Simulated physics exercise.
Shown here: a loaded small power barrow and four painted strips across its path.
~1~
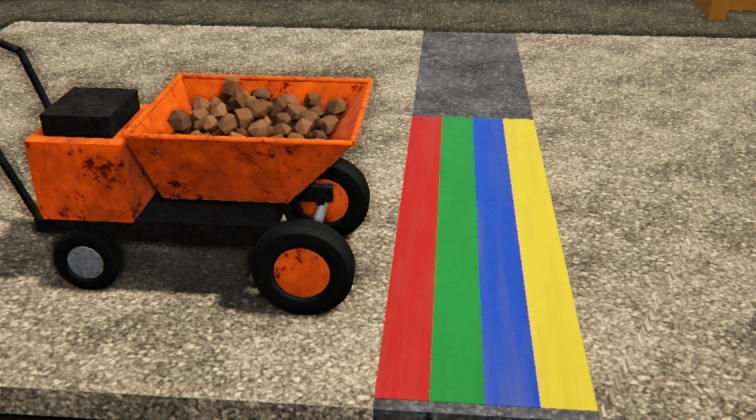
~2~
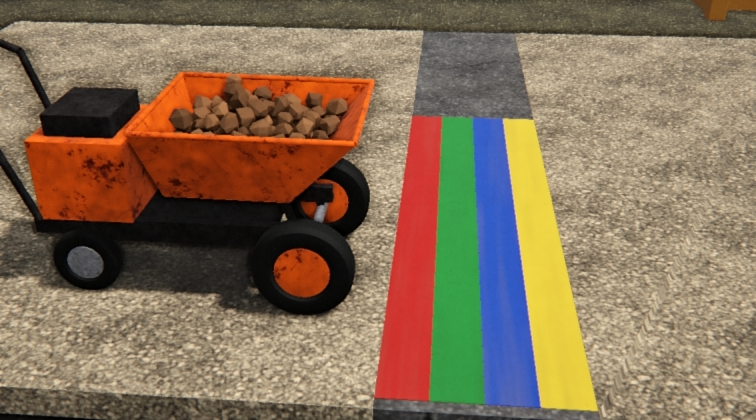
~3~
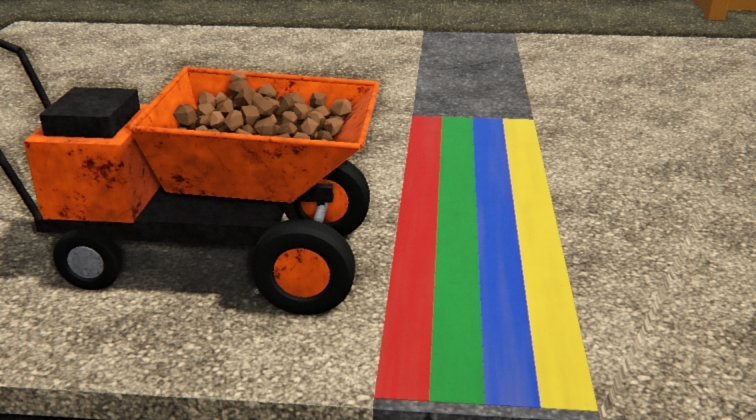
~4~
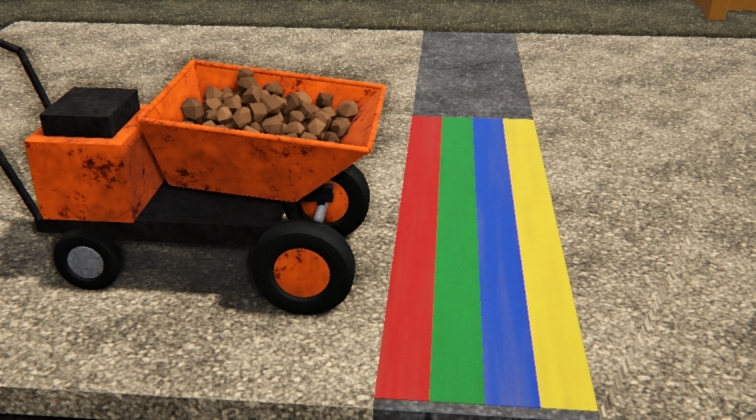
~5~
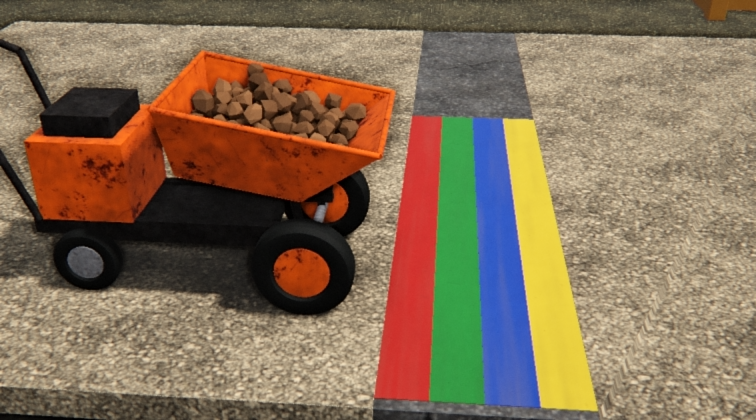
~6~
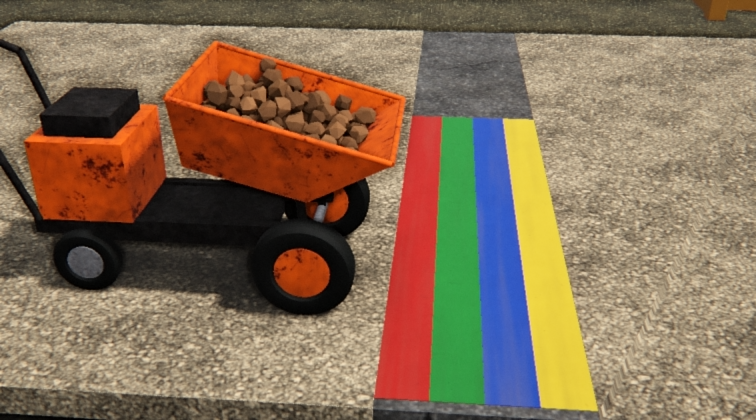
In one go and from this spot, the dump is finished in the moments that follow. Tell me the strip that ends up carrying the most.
Blue.
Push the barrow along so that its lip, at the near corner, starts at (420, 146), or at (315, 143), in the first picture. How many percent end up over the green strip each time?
0 % and 30 %.
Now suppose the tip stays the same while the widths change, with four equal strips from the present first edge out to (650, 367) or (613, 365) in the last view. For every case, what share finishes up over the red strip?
Roughly 0 per cent, then roughly 0 per cent.
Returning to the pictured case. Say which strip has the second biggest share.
The next one is yellow.
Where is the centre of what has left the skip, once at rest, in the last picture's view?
Last view, centre at rest - approx. (514, 272).
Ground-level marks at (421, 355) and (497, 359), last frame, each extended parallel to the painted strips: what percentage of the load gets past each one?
Close to 70 per cent, then close to 50 per cent.
Soon after the last picture, skip tipped steeply; all in the skip.
A little later, skip tipped right over; about two thirds in the skip; a small part over the green strip; about a quarter over the blue strip; a small part over the yellow strip.
Later still, skip tipped right over; about a quarter in the skip; a small part over the green strip; about a third over the blue strip; about a quarter over the yellow strip; a small part off the paint.
At rest, skip tipped right over; about a quarter in the skip; none over the red strip; a small part over the green strip; about a third over the blue strip; about a quarter over the yellow strip; a small part off the paint.
